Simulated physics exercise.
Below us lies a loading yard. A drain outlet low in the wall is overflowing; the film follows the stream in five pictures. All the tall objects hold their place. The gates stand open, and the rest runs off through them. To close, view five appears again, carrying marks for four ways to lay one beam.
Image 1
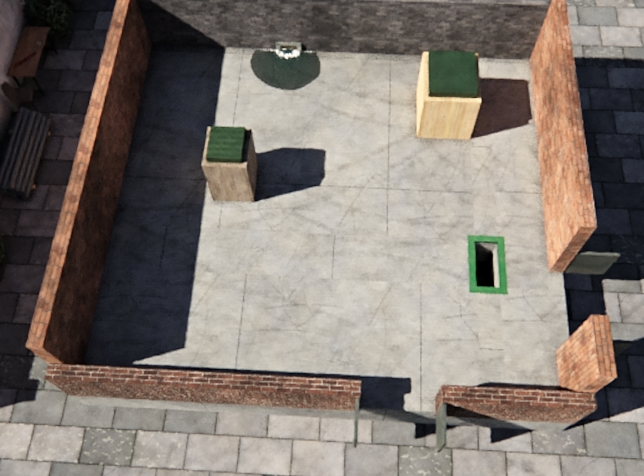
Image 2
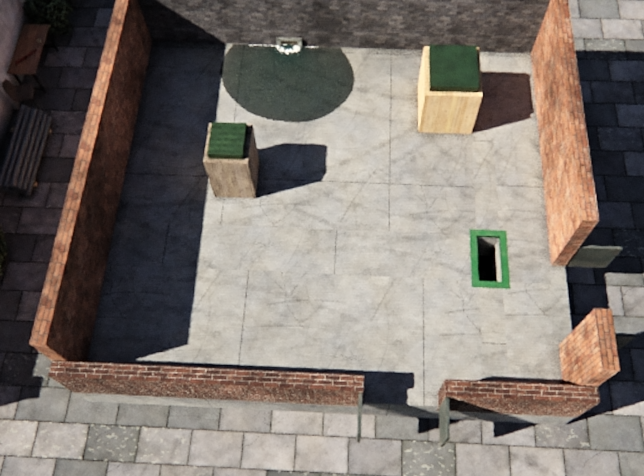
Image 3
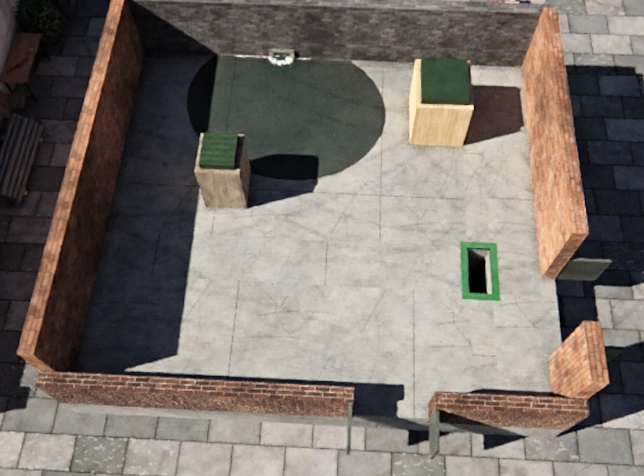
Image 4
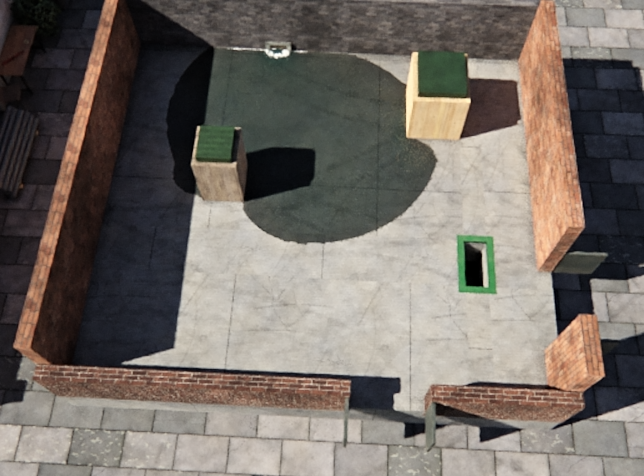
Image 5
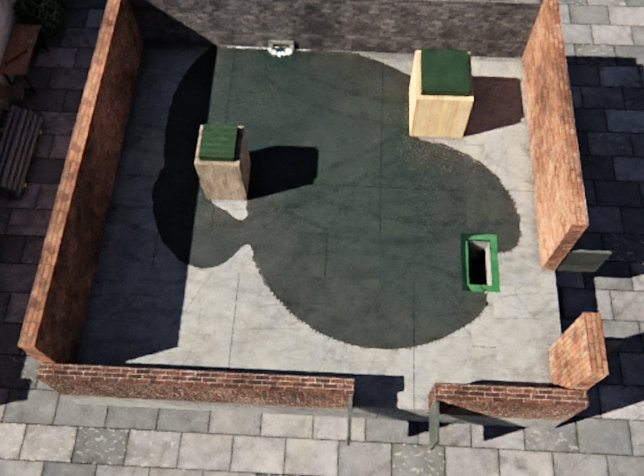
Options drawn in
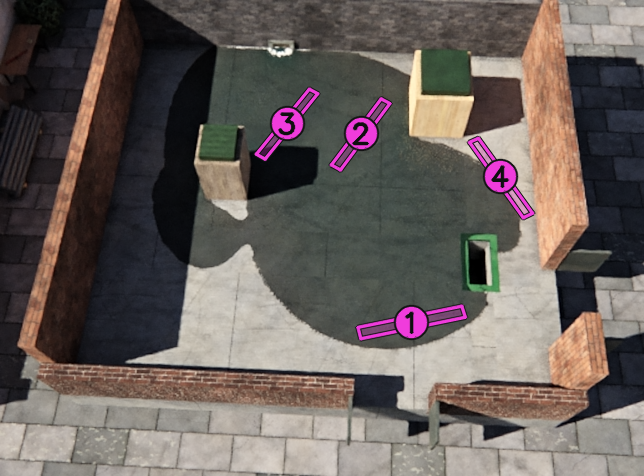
Walled loading yard seen from above, dark water spreading from an outfall at the back wall, around two crates to a green-rimmed drain pit.
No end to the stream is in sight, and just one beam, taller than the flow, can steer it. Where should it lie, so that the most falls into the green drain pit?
Choose 1.
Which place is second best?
Here it is place 4.
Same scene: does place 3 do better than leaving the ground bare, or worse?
Worse.
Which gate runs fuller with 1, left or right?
More leaves on the right.
In magenta, 1 from (359, 333) to (463, 311); 2 from (335, 167) to (385, 101); 3 from (260, 156) to (313, 91); 4 from (473, 140) to (527, 215).
With 1, about 38 % of the stream goes into the green drain pit, about 60 % out by the gates.
With 2, about 15 % of the stream goes into the green drain pit, about 85 % out by the gates.
With 3, about 19 % of the stream goes into the green drain pit, about 81 % out by the gates.
With 4, about 25 % of the stream goes into the green drain pit, about 74 % out by the gates.
